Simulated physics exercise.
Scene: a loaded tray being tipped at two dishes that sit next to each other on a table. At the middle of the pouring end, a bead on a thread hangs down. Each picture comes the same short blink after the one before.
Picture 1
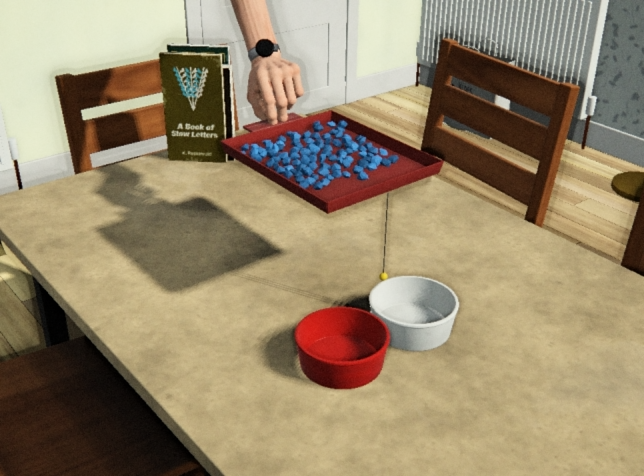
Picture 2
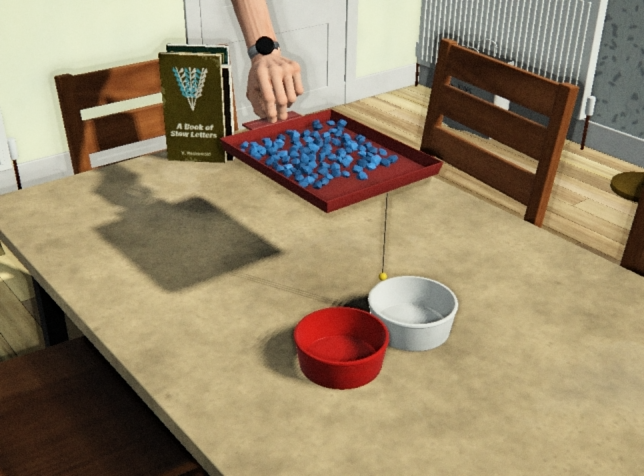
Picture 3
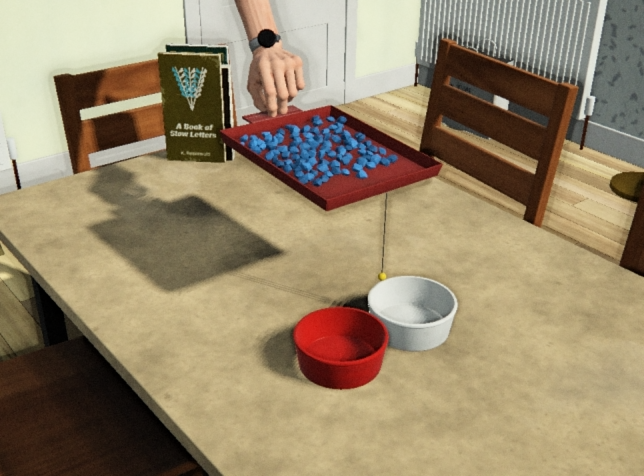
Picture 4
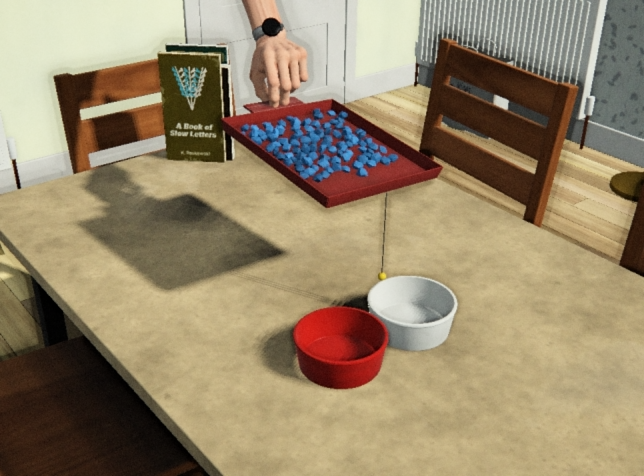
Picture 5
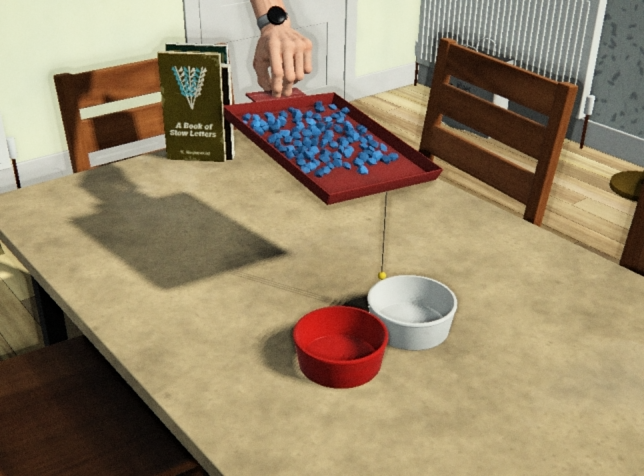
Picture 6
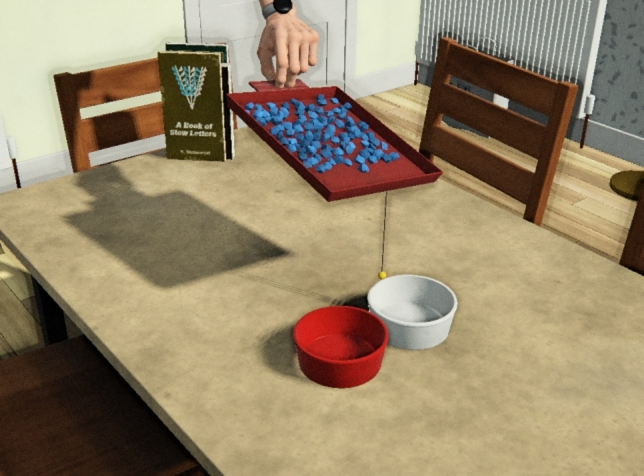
A hand wearing a dark watch slowly raises the handle end of a red tray of blue stones above a stone-topped table, seen from above at an angle in a room with wooden chairs. A red dish sits left of a white one in front, near a hanging yellow bead, with a dark green book behind at left. The tray gradually tilts toward its right front corner, its shadow shifting, while the camera stays still.
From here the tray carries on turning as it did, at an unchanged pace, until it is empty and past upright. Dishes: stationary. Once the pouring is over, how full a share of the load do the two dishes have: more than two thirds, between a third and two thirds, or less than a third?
They have less than a third of it.
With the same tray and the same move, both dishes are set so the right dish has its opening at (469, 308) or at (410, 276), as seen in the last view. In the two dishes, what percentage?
It comes to near 0 per cent the first time and near 70 per cent the second time.
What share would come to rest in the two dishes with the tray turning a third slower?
Roughly 10 percent, give or take.
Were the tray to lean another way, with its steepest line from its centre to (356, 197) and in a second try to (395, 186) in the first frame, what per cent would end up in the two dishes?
You'd get 80 per cent the first time and 60 per cent the second time.
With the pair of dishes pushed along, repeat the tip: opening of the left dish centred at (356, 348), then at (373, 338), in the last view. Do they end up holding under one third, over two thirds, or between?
First: Under a third; second: Under a third.
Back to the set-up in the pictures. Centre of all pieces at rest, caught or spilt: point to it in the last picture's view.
Centre at rest, last view: Approx. (431, 290).
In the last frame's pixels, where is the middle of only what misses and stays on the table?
It's centred close to pixel (439, 284).
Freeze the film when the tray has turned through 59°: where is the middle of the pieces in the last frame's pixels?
Look close to (404, 159) in the last picture.
Just after the last frame, tray tipped steeply; almost all on the tray; just a few in the air.
A moment on, tray tipped right over; roughly half on the tray; about a tenth in the right dish; roughly a third outside both; about a tenth in the air.
Further on, tray tipped past a quarter turn; about a tenth in the right dish; the larger part outside both.
When it is over, tray tipped past a quarter turn; not one in the left dish; about a tenth in the right dish; the larger part outside both.
